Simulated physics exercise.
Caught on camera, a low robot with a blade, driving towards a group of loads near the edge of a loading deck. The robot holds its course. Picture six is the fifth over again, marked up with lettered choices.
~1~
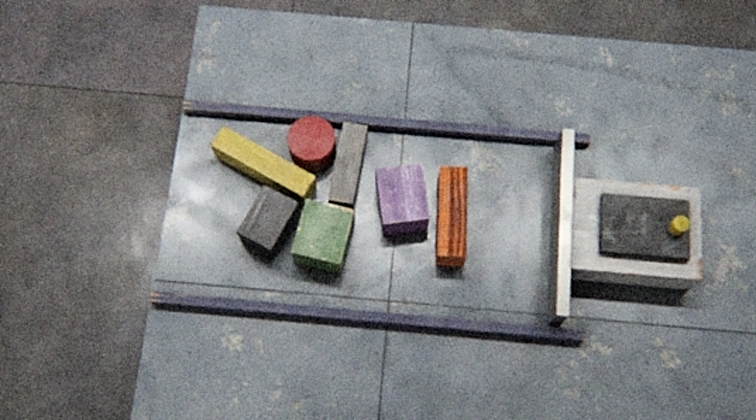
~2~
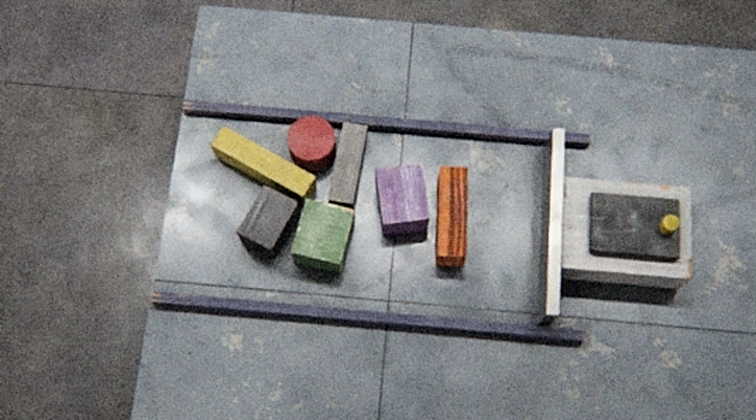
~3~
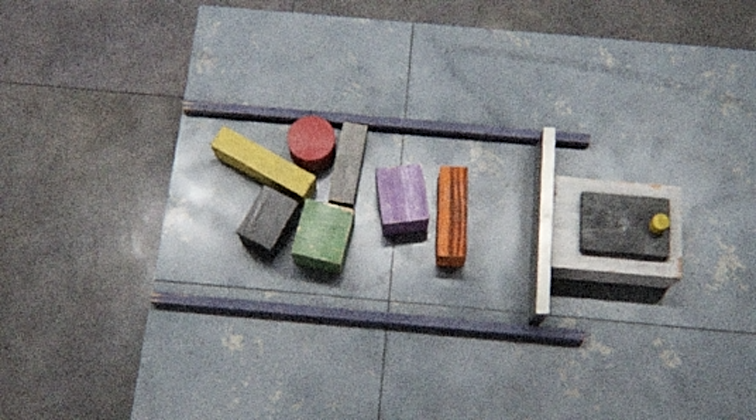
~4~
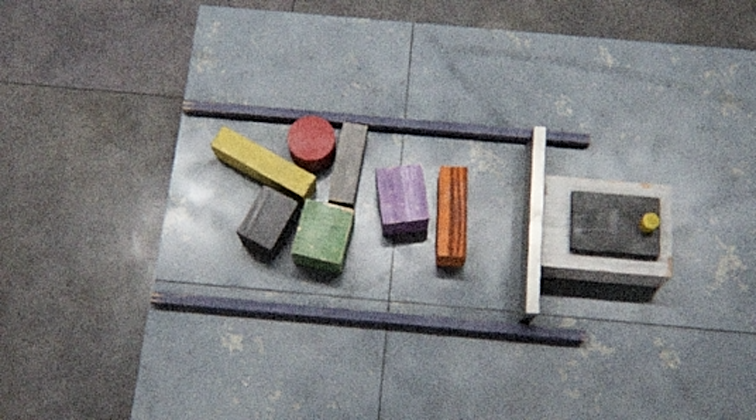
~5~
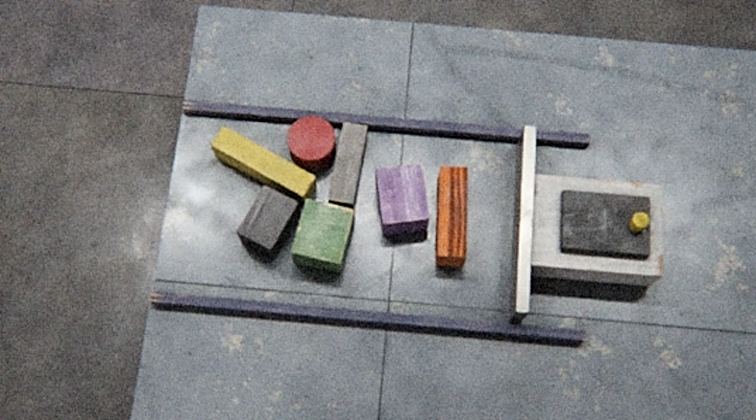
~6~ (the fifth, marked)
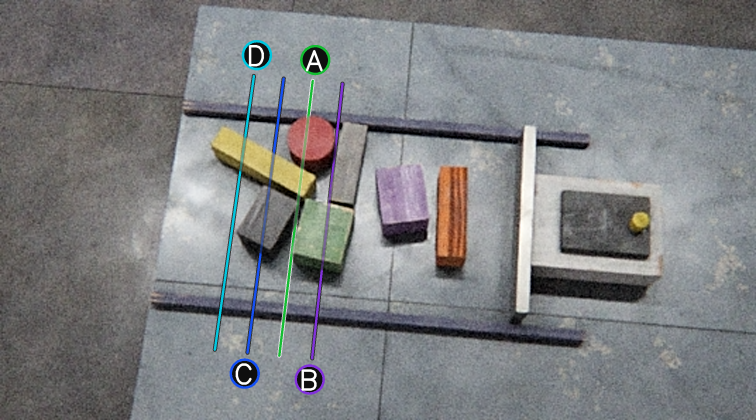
On a grey loading deck, a low robot with a wide pale blade sits to the right of a group of coloured loads lying between two dark rails. It creeps steadily left in a straight line, narrowing the gap to the orange stick without touching it, while all the loads stay still.
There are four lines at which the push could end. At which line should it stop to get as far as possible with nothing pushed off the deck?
B.
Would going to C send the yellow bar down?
Yes.
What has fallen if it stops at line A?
The yellow bar.
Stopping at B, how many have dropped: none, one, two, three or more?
In all, none.
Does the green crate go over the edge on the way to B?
No.
On the marked copy, A at (297, 212); B at (328, 215); C at (266, 209); D at (235, 207).
With B. Early on, robot (526, 216); purple crate (396, 198); orange stick (432, 214).
Further on, robot (454, 210); yellow bar (234, 159); black crate (233, 227).
At the end, robot (403, 205); yellow bar (190, 153); black crate (188, 241); nothing has fallen.
As for the rest, A drops the yellow bar; C drops the red canister, yellow bar and black crate; D drops the red canister, yellow bar and black crate.
